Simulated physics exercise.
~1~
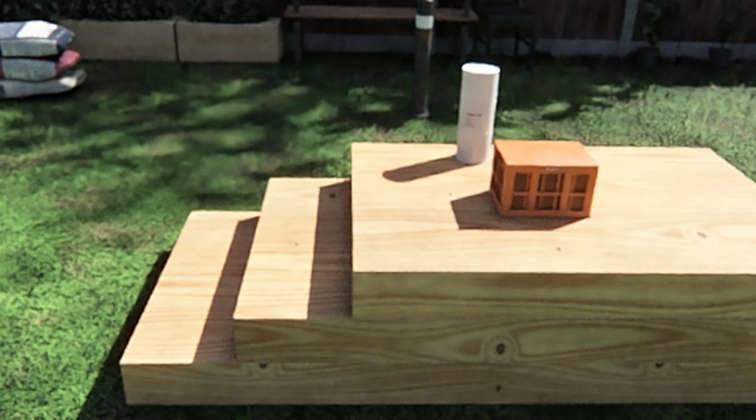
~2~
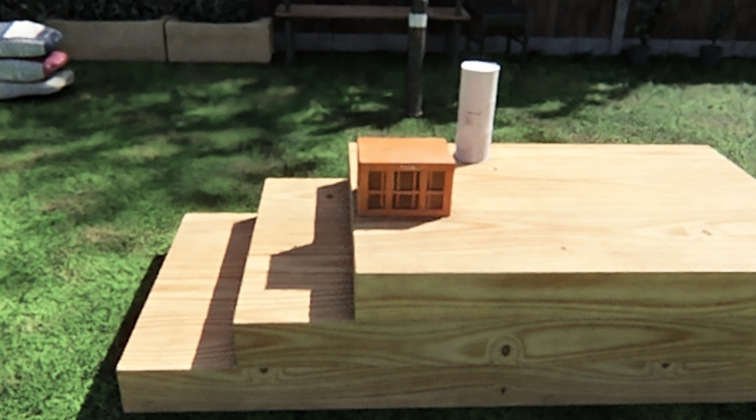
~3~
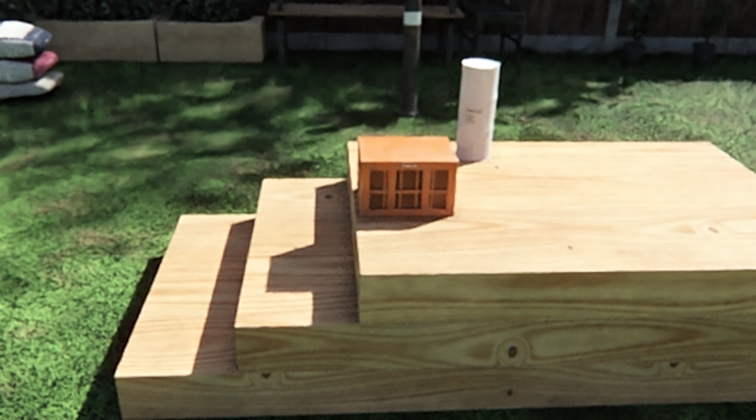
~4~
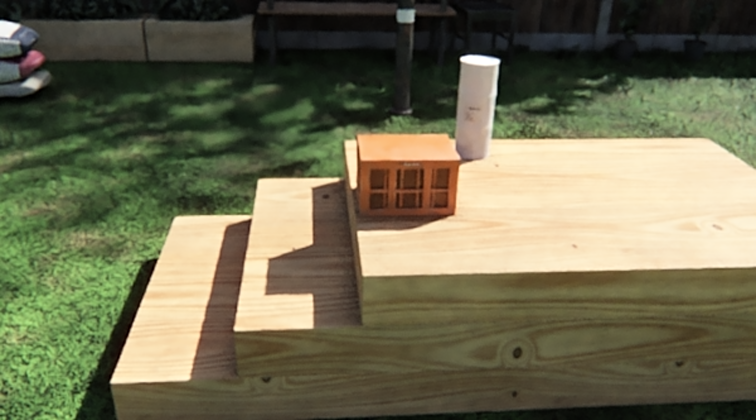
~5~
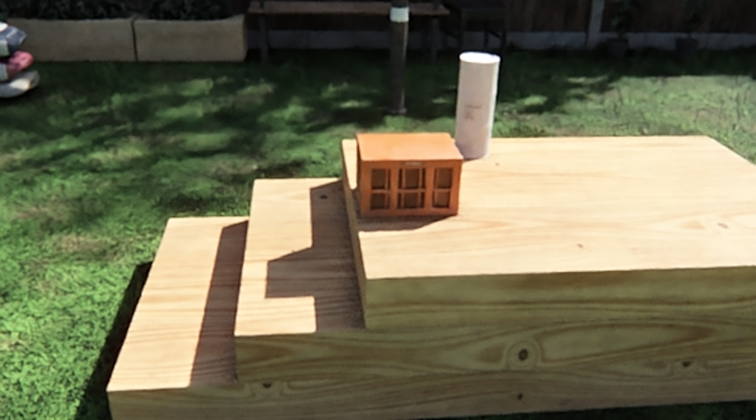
An orange crate slides left along a wooden platform and stops beside the top step's edge.
